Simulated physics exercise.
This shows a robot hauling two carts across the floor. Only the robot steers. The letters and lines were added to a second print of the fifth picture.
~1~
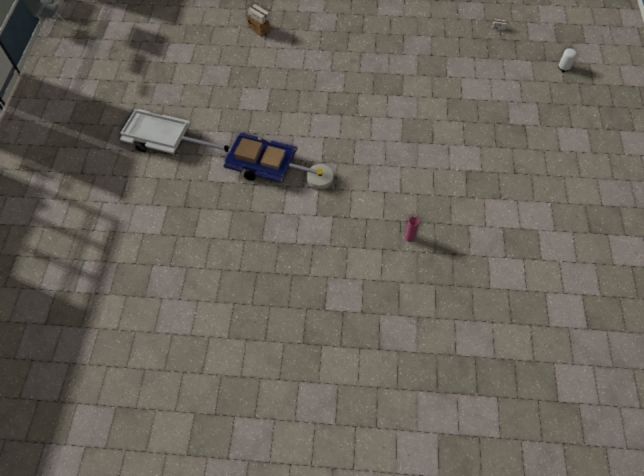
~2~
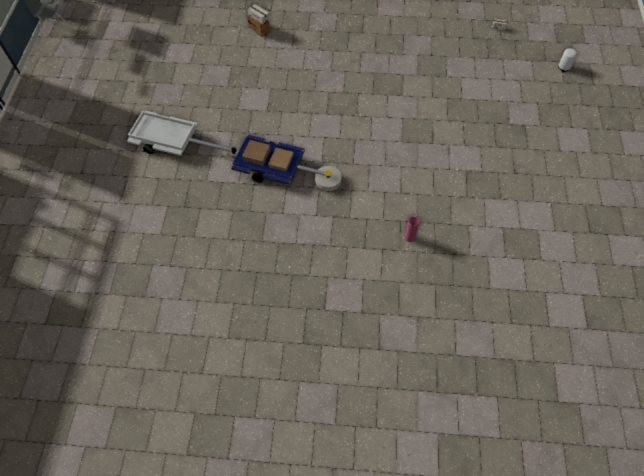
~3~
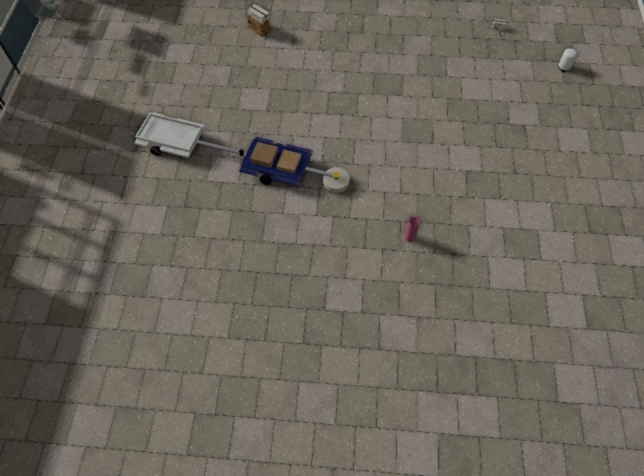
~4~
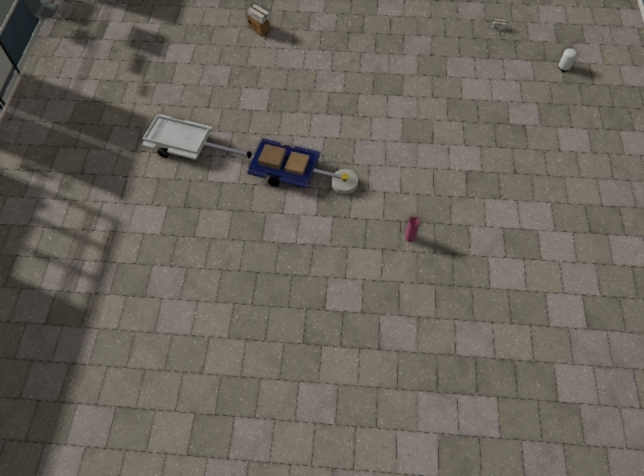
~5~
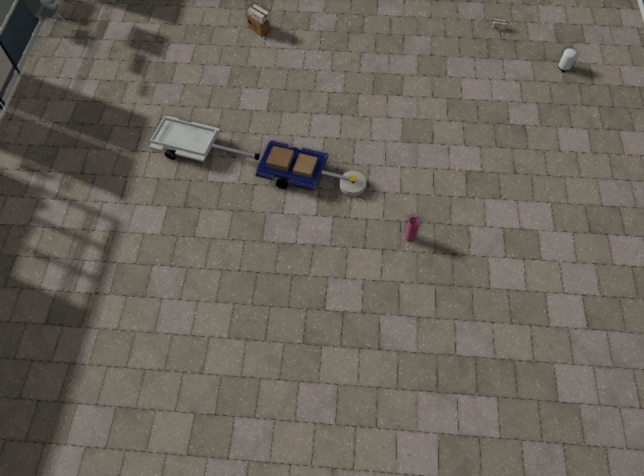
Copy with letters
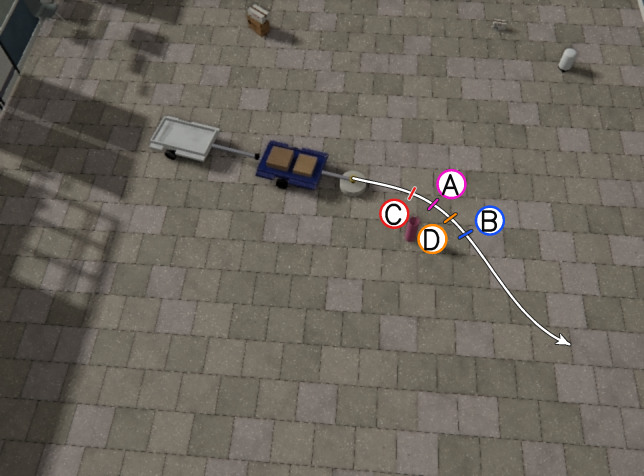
A small round white robot slowly pulled a blue cart carrying two brown boxes, with an empty white cart hitched behind, a short way rightward across the paved floor toward a pink post.
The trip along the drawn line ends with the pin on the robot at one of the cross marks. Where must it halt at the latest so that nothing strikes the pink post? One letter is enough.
D.
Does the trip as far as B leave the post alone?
No.
On the copy, A at (433, 204); B at (465, 234); C at (412, 193); D at (450, 218); the route from (353, 178) via (468, 237) to (570, 344).
On D. First, robot (389, 190), last cart (217, 145).
Then, robot (423, 203), last cart (250, 153).
Finally, robot (449, 222), last cart (278, 159); nothing has been touched.
By contrast, A is safe but short; B is too far, the post has been hit; C is safe but short.
